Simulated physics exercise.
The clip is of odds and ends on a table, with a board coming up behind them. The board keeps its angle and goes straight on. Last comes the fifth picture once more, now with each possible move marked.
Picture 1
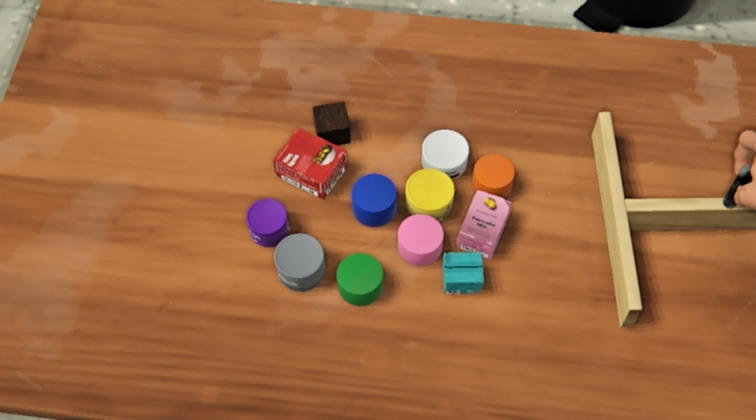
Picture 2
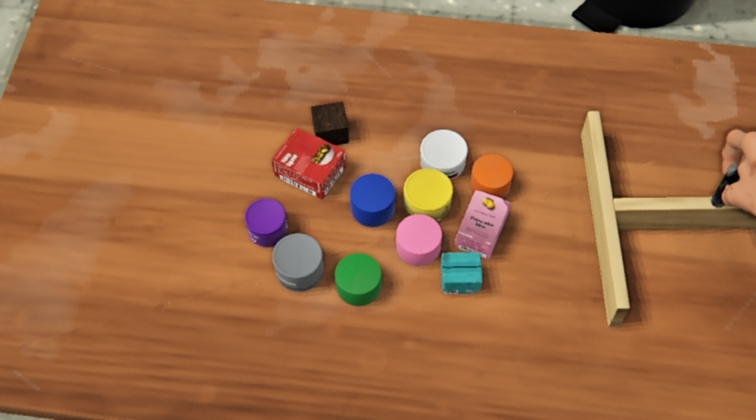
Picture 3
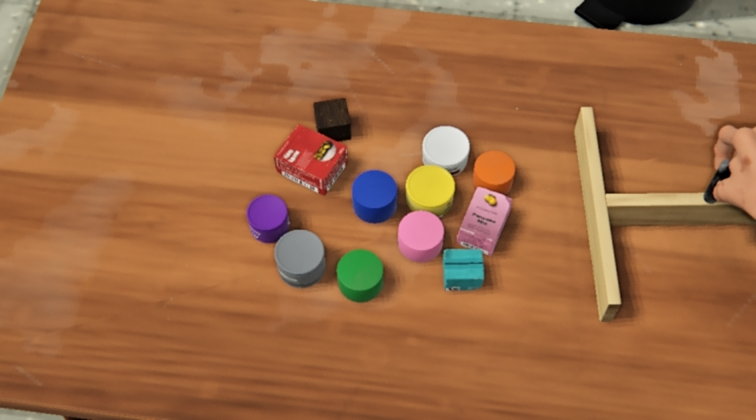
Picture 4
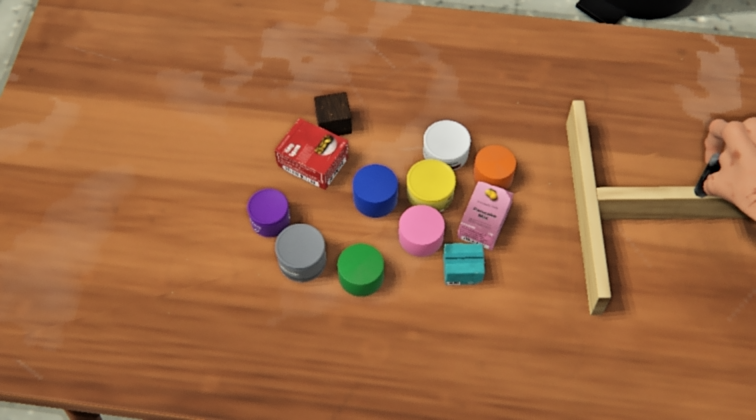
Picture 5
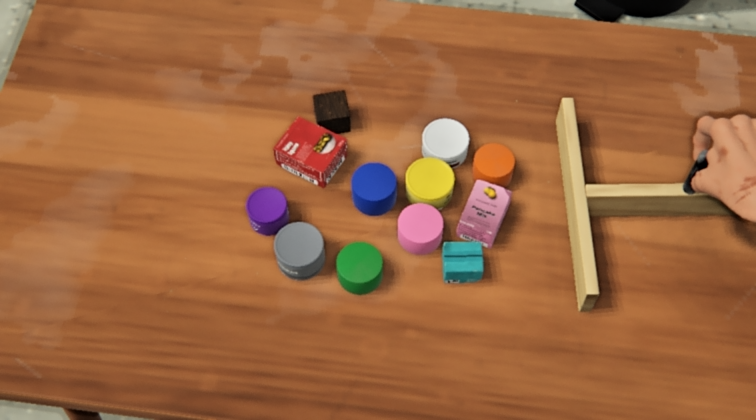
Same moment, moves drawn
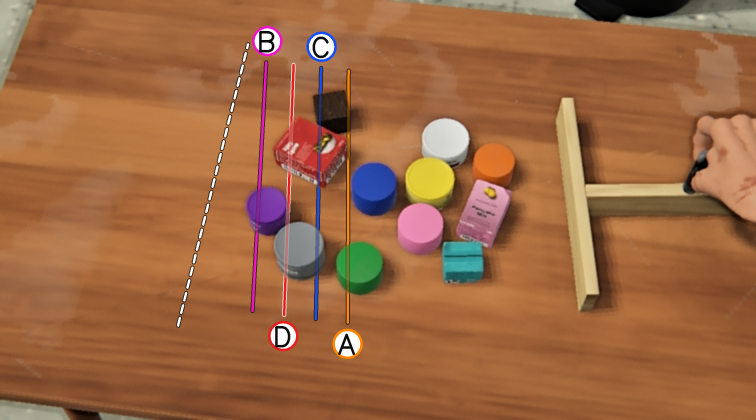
On a wooden table, a hand slowly pushing a T-shaped wooden board left towards a still cluster of colourful tubs and small boxes.
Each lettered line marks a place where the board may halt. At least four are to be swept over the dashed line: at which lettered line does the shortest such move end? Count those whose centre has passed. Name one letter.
B is the first line that does it.
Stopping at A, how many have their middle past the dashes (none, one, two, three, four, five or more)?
The count is none.
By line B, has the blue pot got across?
Yes.
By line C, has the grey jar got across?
No.
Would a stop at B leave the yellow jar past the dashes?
Yes.
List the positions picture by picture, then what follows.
Board (620, 205); white tub (445, 156); blue pot (374, 201), in the first frame.
Board (608, 204); pink packet (483, 225), in the second frame.
Board (601, 200); purple tub (269, 219), in the third frame.
Board (591, 193); turquoise box (464, 264), in the fourth frame.
Board (580, 190); grey jar (301, 252); orange tin (493, 168); yellow jar (430, 185), in the fifth frame.
On the copy, A at (348, 188); B at (260, 178); C at (319, 184); D at (289, 181); the dashed line at (216, 174).
On B. First, board (464, 177); purple tub (268, 212); red packet (311, 152); none across.
Then, board (349, 165); purple tub (218, 225); red packet (256, 131); none across.
Finally, board (261, 155); blue pot (163, 189); purple tub (158, 235); five across.
By contrast, A gets none across; C gets none across; D gets only three across.
